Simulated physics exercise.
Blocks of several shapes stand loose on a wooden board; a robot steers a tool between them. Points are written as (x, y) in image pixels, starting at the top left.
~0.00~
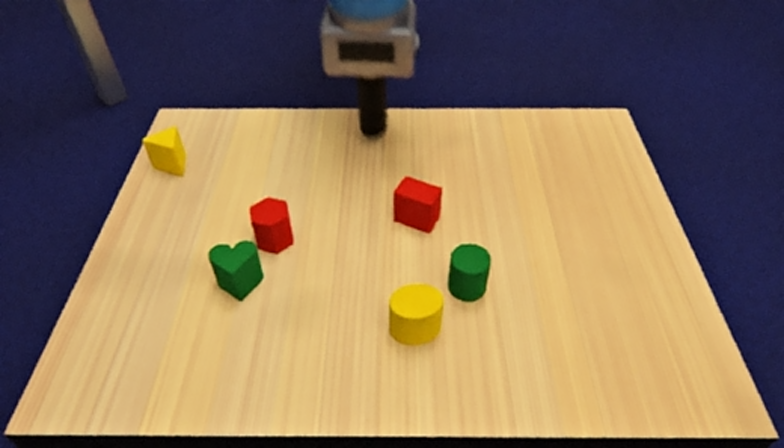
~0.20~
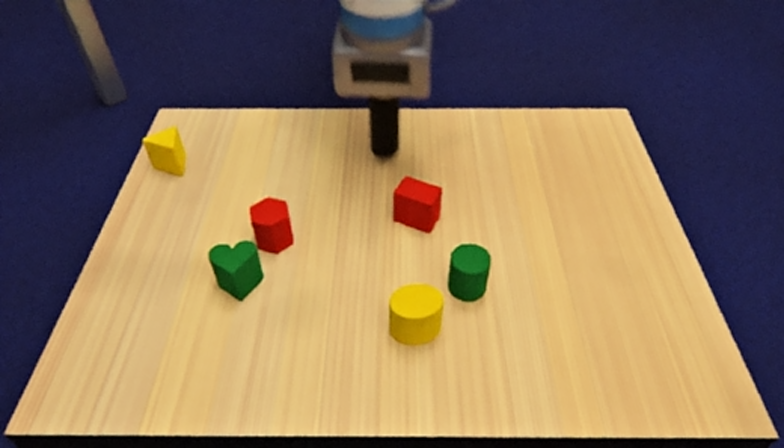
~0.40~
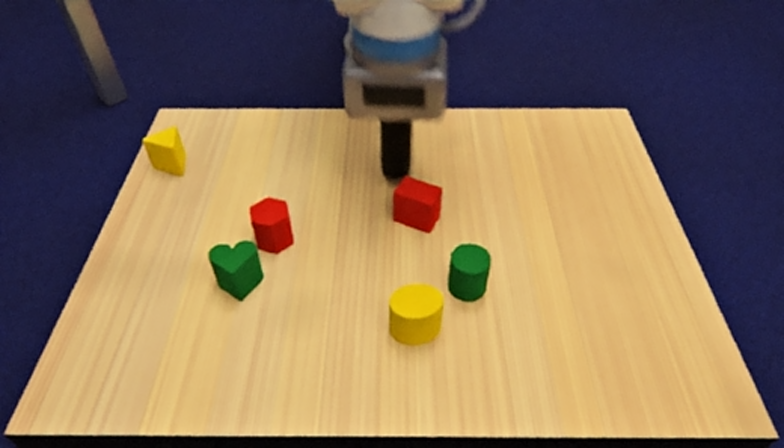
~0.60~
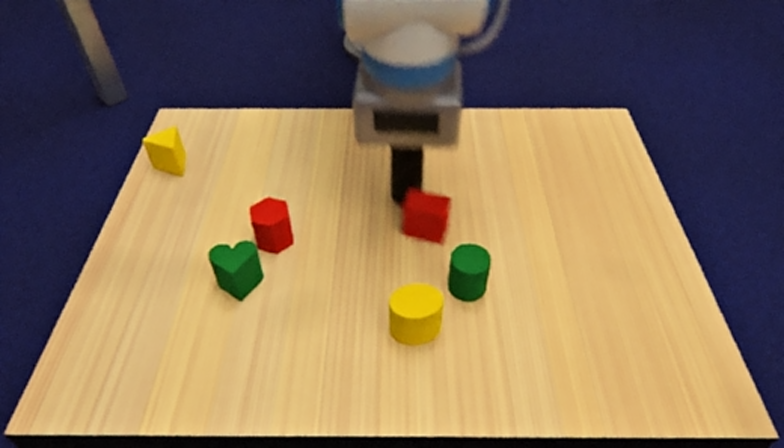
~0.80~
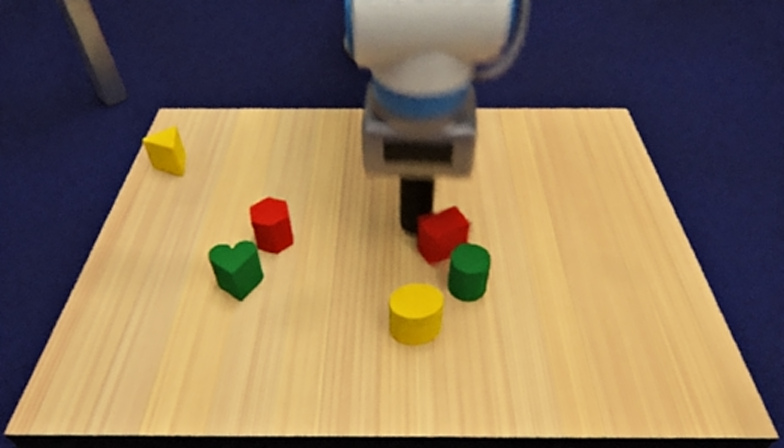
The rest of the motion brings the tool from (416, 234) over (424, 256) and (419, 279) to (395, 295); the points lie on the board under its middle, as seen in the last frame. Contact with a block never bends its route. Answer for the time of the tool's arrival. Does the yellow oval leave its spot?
No, that is not what happens.
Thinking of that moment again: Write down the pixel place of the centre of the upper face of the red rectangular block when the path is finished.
Put as a pixel place, it's (460, 237).
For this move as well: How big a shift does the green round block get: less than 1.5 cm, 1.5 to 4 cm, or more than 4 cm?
It goes 1.5 to 4 cm.
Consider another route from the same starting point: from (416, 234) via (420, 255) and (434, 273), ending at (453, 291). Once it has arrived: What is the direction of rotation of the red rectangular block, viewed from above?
It ends up turned anticlockwise.
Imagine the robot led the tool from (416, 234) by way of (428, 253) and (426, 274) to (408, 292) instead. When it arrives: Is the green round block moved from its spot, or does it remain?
The green round block moves.
The first path, step by step. Halfway along, tool (425, 259); red rectangular block (460, 237), turned 55° anticlockwise; green round block (489, 268).
At the end, tool (395, 286); yellow oval in place; red rectangular block (460, 237), turned 55° anticlockwise; green round block (489, 268).
